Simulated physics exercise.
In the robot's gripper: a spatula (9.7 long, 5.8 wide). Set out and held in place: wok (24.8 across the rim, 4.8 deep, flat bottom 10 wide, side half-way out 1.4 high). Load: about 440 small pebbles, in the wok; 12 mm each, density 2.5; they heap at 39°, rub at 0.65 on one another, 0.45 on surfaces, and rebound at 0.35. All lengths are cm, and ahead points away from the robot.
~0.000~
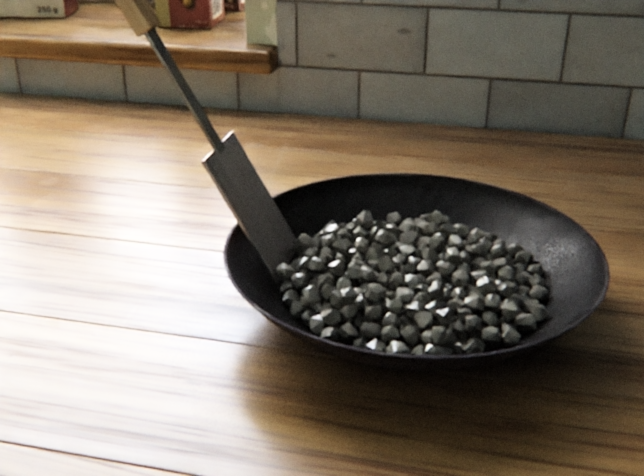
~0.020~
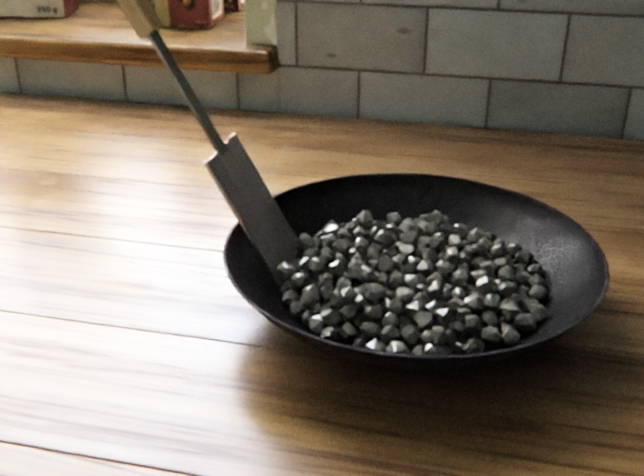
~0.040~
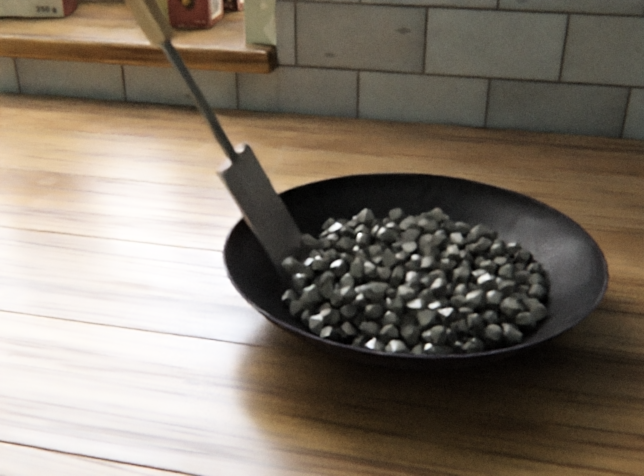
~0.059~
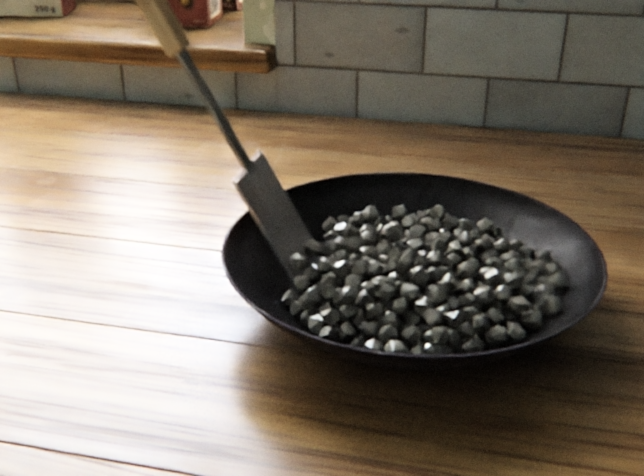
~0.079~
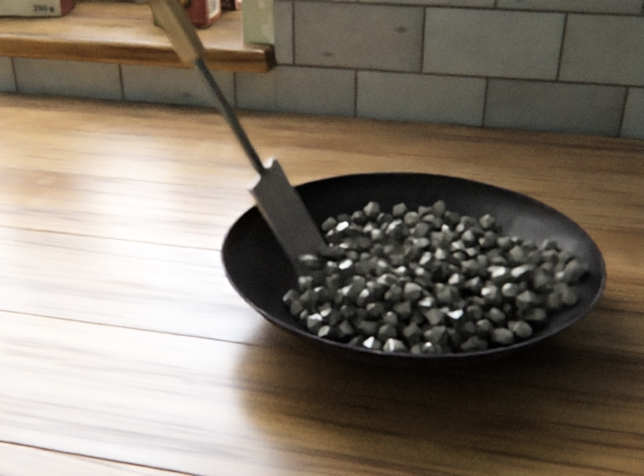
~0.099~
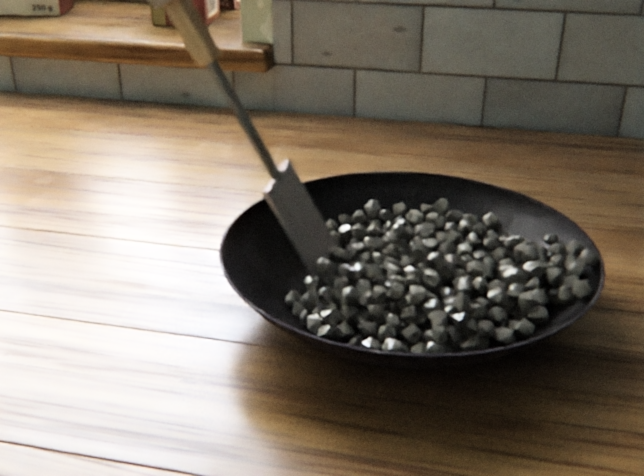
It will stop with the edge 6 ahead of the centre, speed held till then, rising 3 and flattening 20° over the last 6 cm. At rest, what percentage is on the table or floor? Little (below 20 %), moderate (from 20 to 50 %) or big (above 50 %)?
Answer: Little; below 20 % of the small pebbles finish on the table or floor.
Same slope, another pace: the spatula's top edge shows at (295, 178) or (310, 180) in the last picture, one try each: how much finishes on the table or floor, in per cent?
Some 15 and 20 per cent.
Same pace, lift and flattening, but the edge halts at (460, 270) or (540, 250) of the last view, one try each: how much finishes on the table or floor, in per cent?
About 5 and 35 per cent.
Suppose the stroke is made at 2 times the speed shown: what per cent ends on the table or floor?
Some 25 per cent.
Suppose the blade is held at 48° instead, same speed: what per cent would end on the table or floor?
In that case some 10 per cent.
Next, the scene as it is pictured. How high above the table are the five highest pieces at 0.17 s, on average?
About 6 cm.
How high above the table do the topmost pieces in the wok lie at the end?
Roughly 7.0 cm.
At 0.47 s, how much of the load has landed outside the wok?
Roughly 10 per cent.
By 0.17 s, sloping 61°, highest piece 6 above the table; 444 in the wok, 1 on the blade or in flight.
By 0.23 s, sloping 51°, highest piece 8 above the table; 430 in the wok, 1 on the table or floor, 14 on the blade or in flight.
By 0.47 s, sloping 41°, highest piece 7 above the table; 400 in the wok, 41 on the table or floor, 4 on the blade or in flight.
By 1.52 s, sloping 41°, highest piece 7 above the table; 398 in the wok, 47 on the table or floor.
Final count, 398 in the wok, 47 on the table or floor. That is 11 % on the table or floor.
